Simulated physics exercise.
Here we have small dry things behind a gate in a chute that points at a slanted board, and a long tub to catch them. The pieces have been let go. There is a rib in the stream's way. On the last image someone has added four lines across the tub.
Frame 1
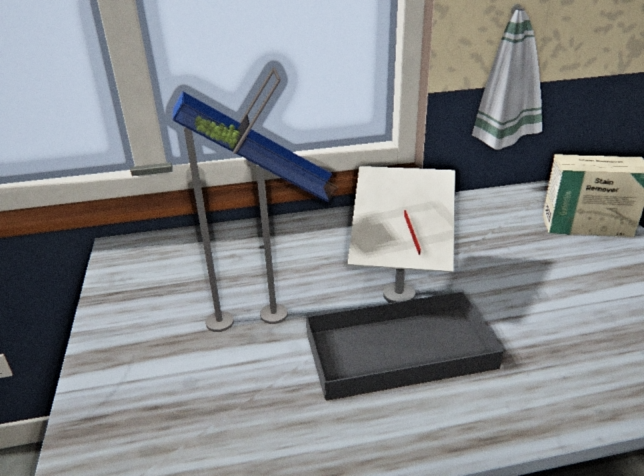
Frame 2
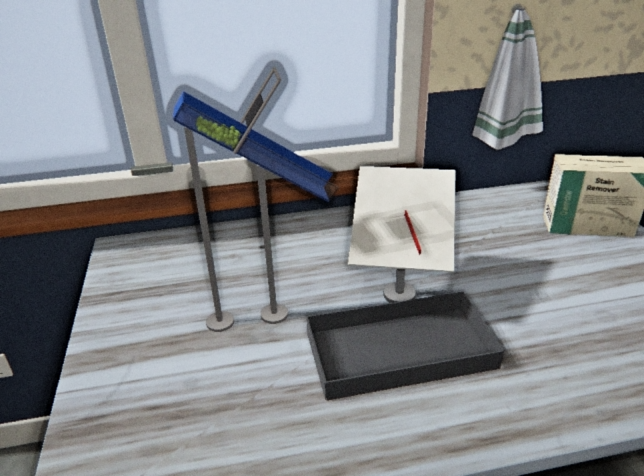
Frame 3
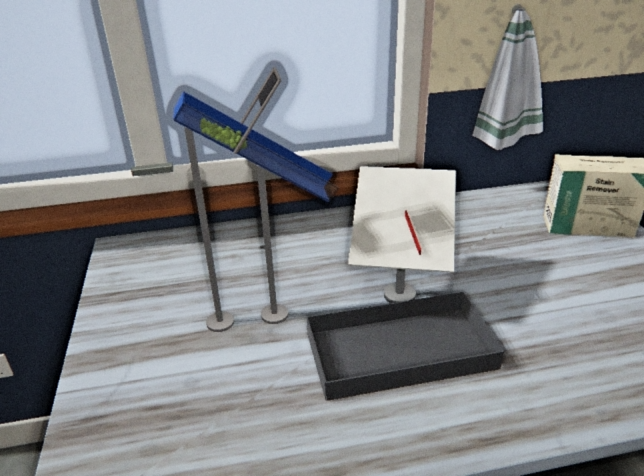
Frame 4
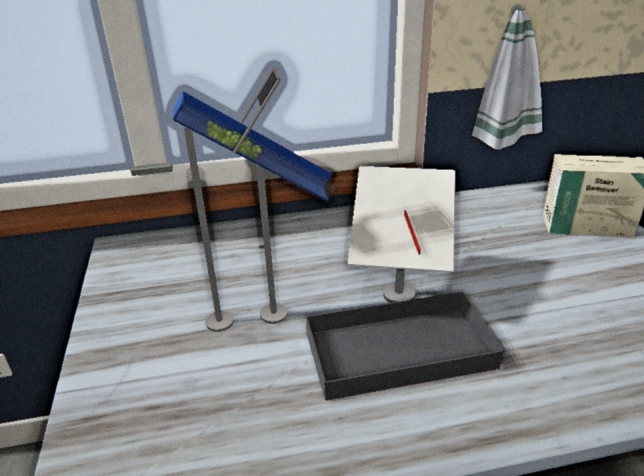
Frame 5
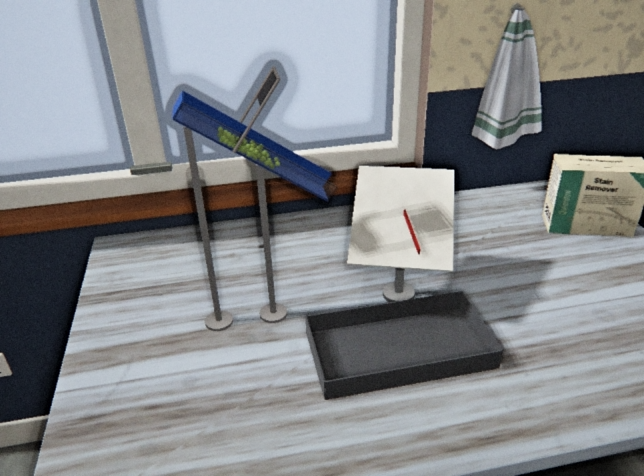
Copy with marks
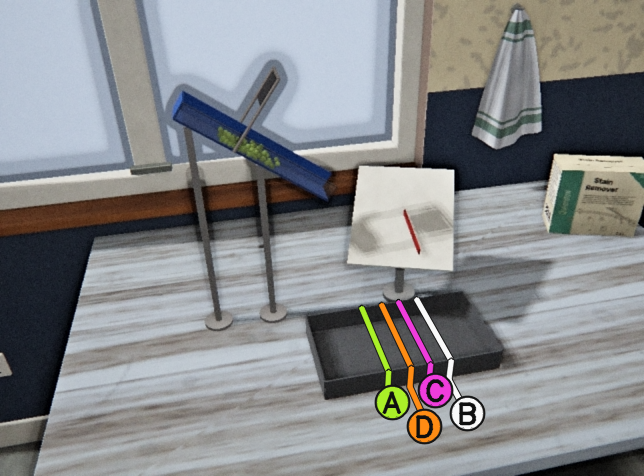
Small green pieces sliding slowly down a tilted blue chute on stands, above a pale slanted board and an empty dark tray.
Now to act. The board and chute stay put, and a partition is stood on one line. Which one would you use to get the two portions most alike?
It is C.
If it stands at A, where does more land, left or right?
More lands on the right.
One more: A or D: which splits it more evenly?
D it is.
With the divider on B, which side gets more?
Left.
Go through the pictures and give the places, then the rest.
The first frame shows load behind the gate at (218, 134), dried peas; lip of the chute at (325, 194), sloping fairly steeply.
The second frame shows middle of the board at (404, 215), tilted gently; middle of its low edge at (400, 267); of its high edge at (407, 168).
The third frame shows front corners of the tub at (326, 383) and (503, 351), empty; front of the load at (244, 146).
The fourth frame shows middle of the load at (235, 142); its front at (259, 151), about a quarter of the way to the lip; rib from (405, 210) to (420, 250).
The fifth frame shows middle of the load at (245, 148); its front at (278, 164), about half of the way to the lip.
On the marked copy, line A crosses the front rim at (388, 371); line B crosses the front rim at (450, 359); line C crosses the front rim at (430, 363); line D crosses the front rim at (411, 367).
With A, of what is caught, a small part on the left of the divider, most on the right.
With B, of what is caught, most on the left of the divider, a small part on the right.
With C, of what is caught, about half on the left of the divider, about half on the right.
With D, of what is caught, about a quarter on the left of the divider, most on the right.
